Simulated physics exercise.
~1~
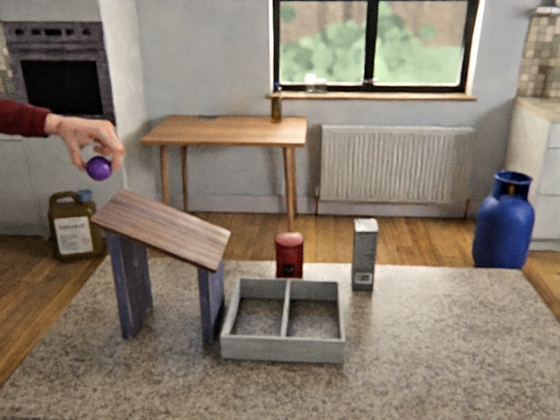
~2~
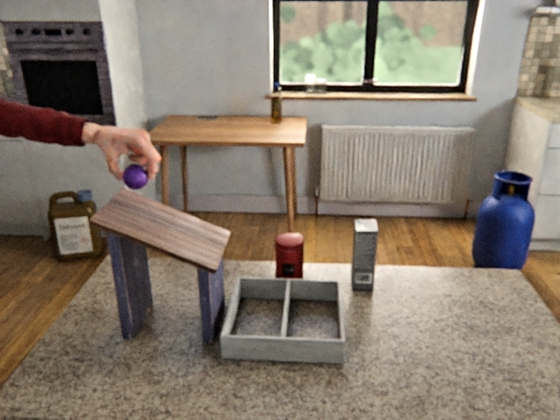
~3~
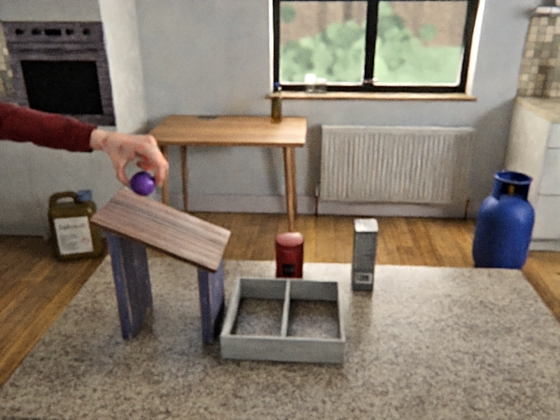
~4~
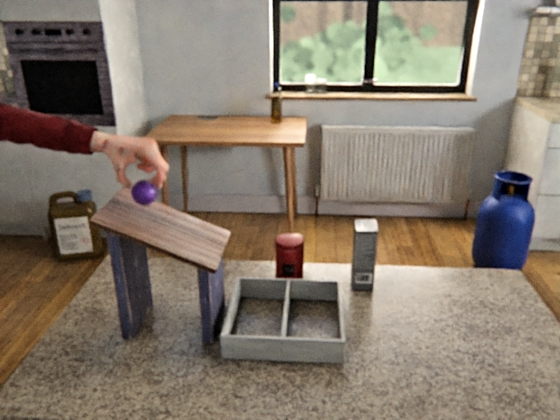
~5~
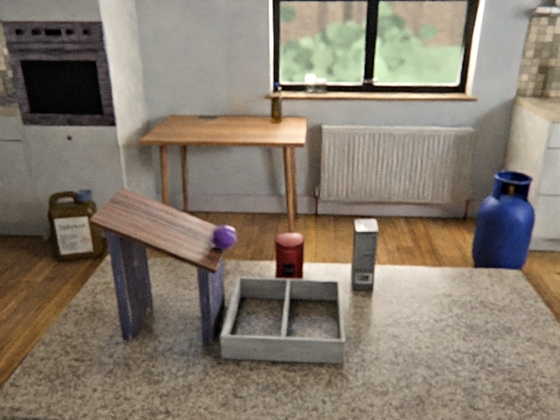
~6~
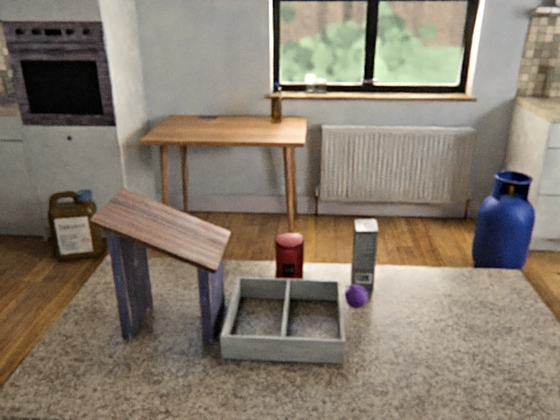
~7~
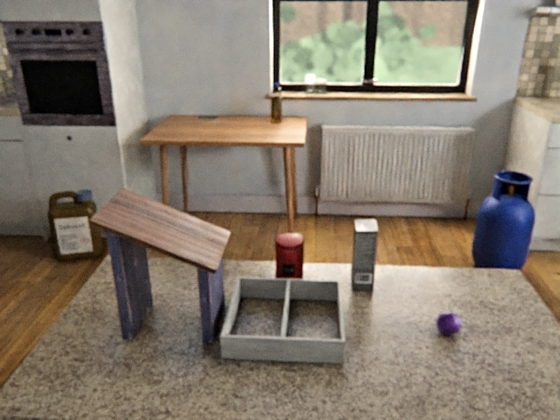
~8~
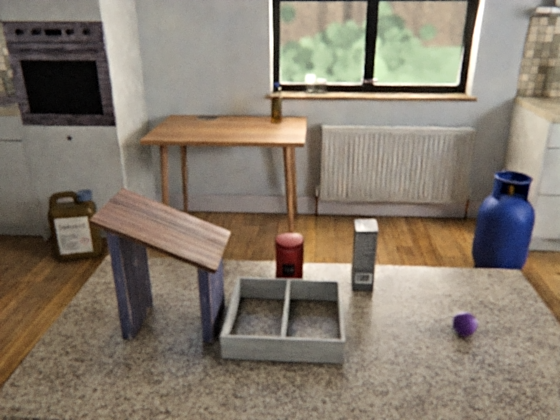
To begin with, a hand in a red sleeve holds a purple onion above the high left end of a sloping wooden board, with a grey two-bay tray, a red jar and a grey carton standing to the right on a speckled countertop. The hand moves the onion right and lowers it to the board. It lets go and withdraws, and the onion travels down the slope to the lower edge. Leaving the board, it passes over the tray to the right side. It continues right across the counter, slowing, and ends outside both bays, while the jar and carton stay in place.
